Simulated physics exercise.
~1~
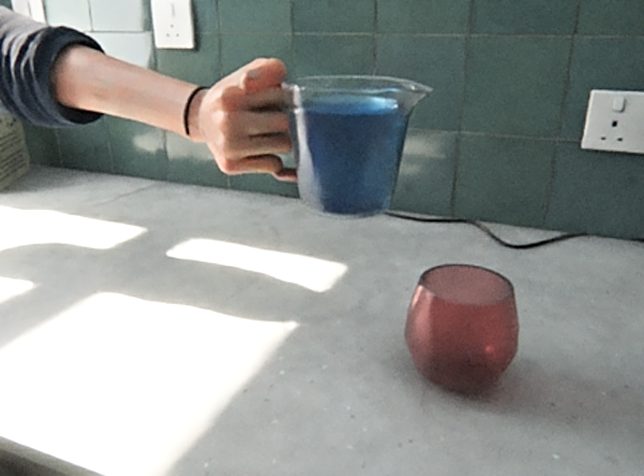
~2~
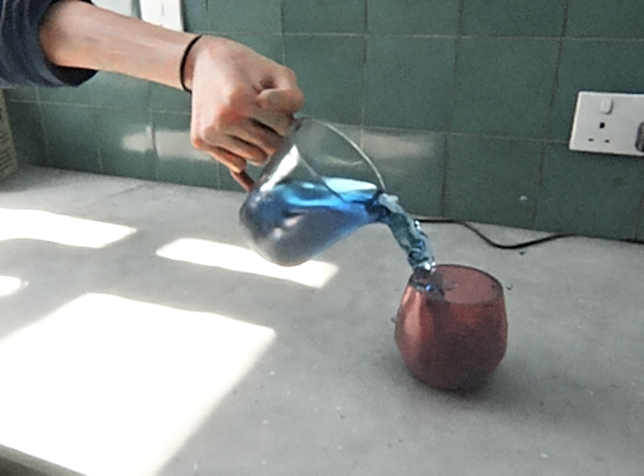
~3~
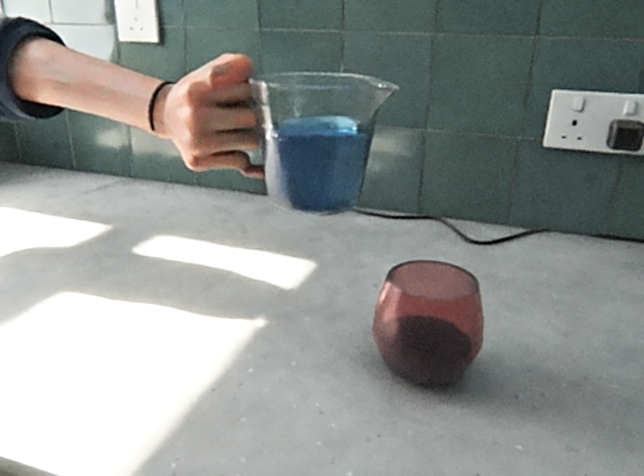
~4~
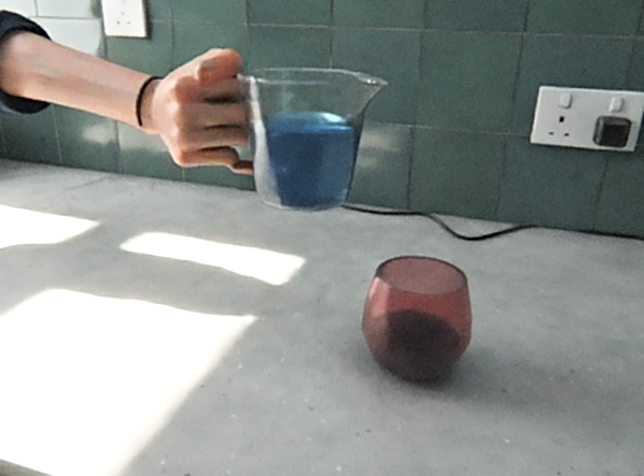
A hand tilts a clear jug of blue liquid rightwards, partly filling a red glass, then holds the jug upright again.
